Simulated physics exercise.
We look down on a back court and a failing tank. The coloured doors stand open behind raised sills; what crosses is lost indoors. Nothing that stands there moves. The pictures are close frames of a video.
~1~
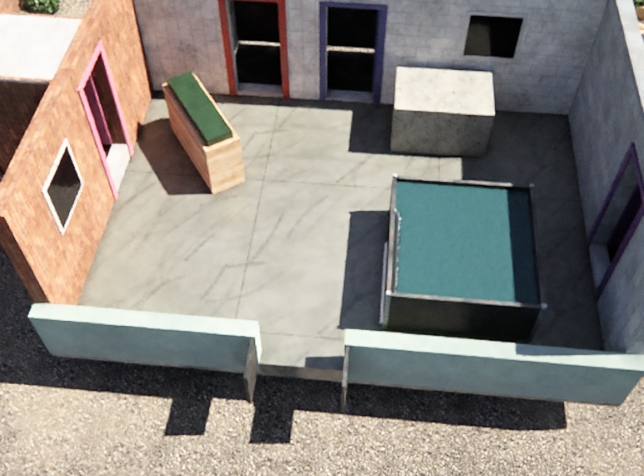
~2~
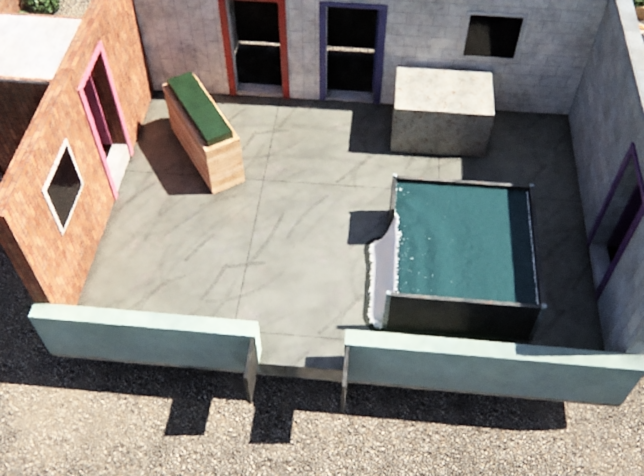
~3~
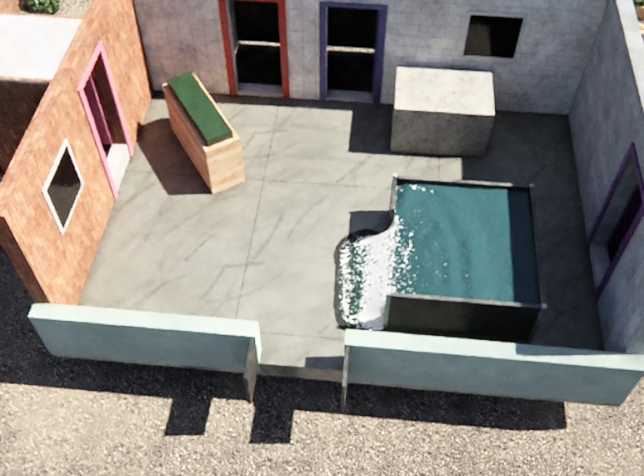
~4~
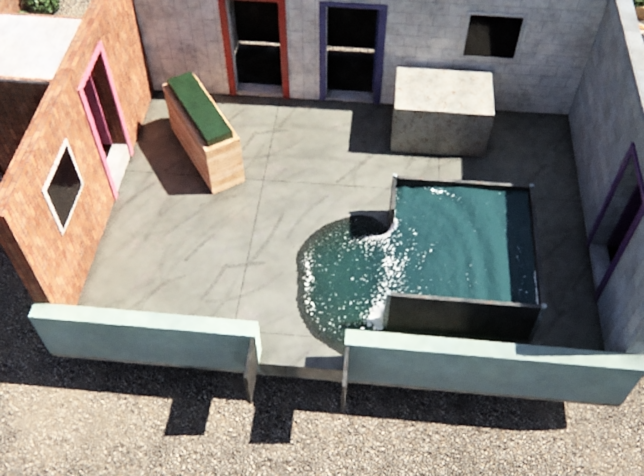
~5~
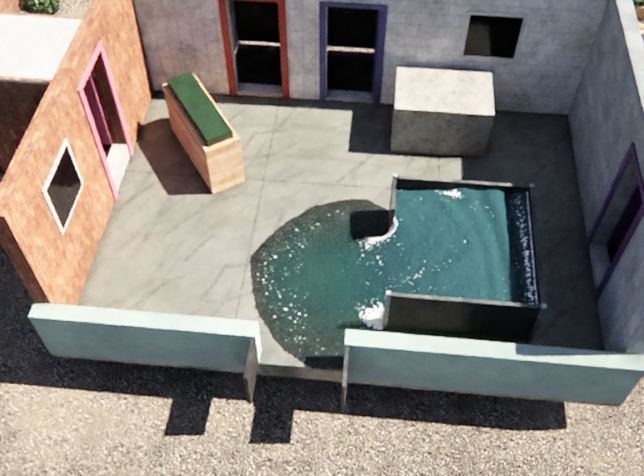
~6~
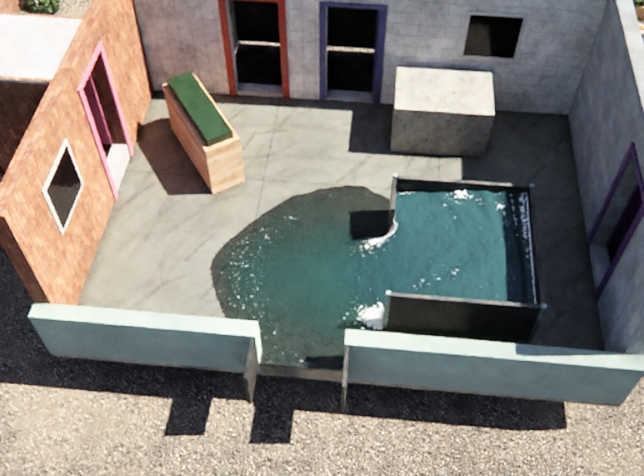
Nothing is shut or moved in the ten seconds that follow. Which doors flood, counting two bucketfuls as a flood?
In the end: The blue door floods; the purple door holds within the limit; the red door holds within the limit; the pink door holds within the limit.
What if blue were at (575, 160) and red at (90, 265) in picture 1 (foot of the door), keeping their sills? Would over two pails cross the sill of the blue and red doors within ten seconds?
The blue one stays under, the red one lets more in.
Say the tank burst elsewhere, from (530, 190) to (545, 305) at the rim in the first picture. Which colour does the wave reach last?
That is the pink one.
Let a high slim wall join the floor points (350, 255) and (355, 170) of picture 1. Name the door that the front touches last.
It is the purple door.
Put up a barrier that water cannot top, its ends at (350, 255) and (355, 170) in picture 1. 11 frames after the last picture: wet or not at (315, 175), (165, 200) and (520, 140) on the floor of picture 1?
In that order: Not flooded, covered, no water.
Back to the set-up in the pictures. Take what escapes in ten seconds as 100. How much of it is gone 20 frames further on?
I make it 50 per cent.
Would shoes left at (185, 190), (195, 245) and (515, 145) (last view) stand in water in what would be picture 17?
In that order: Wet, under water, clear.
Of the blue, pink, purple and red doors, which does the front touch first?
It is the one in pink.
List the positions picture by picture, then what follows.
The first picture shows still water in the open tank at (463, 240).
In the second picture, the front is at (380, 329), out from the gap at (390, 271).
In the third picture, water pours out at (390, 273) and has run to a hidden place.
In the fourth picture, the front is at (305, 251), out from the gap at (390, 274).
In the fifth picture, the front is at (258, 257), out from the gap at (390, 275).
In the sixth picture, the front is at (219, 260), out from the gap at (390, 274).
A moment on, water covers 40 % of the floor; the blue door not reached, the purple door not reached, the red door not reached, the pink door not reached.
Next, water covers 45 % of the floor; the blue door not reached, the purple door not reached, the red door not reached, the pink door wet at the sill, nothing in.
Then, water covers 55 % of the floor; the blue door not reached, the purple door not reached, the red door wet at the sill, nothing in, the pink door wet at the sill, nothing in.
Later, water covers 65 % of the floor; the blue door wet at the sill, nothing in, the purple door not reached, the red door under two buckets in, the pink door wet at the sill, nothing in.
In the end, water covers 85 % of the floor; the blue door over two buckets in, the purple door wet at the sill, nothing in, the red door under two buckets in, the pink door wet at the sill, nothing in.
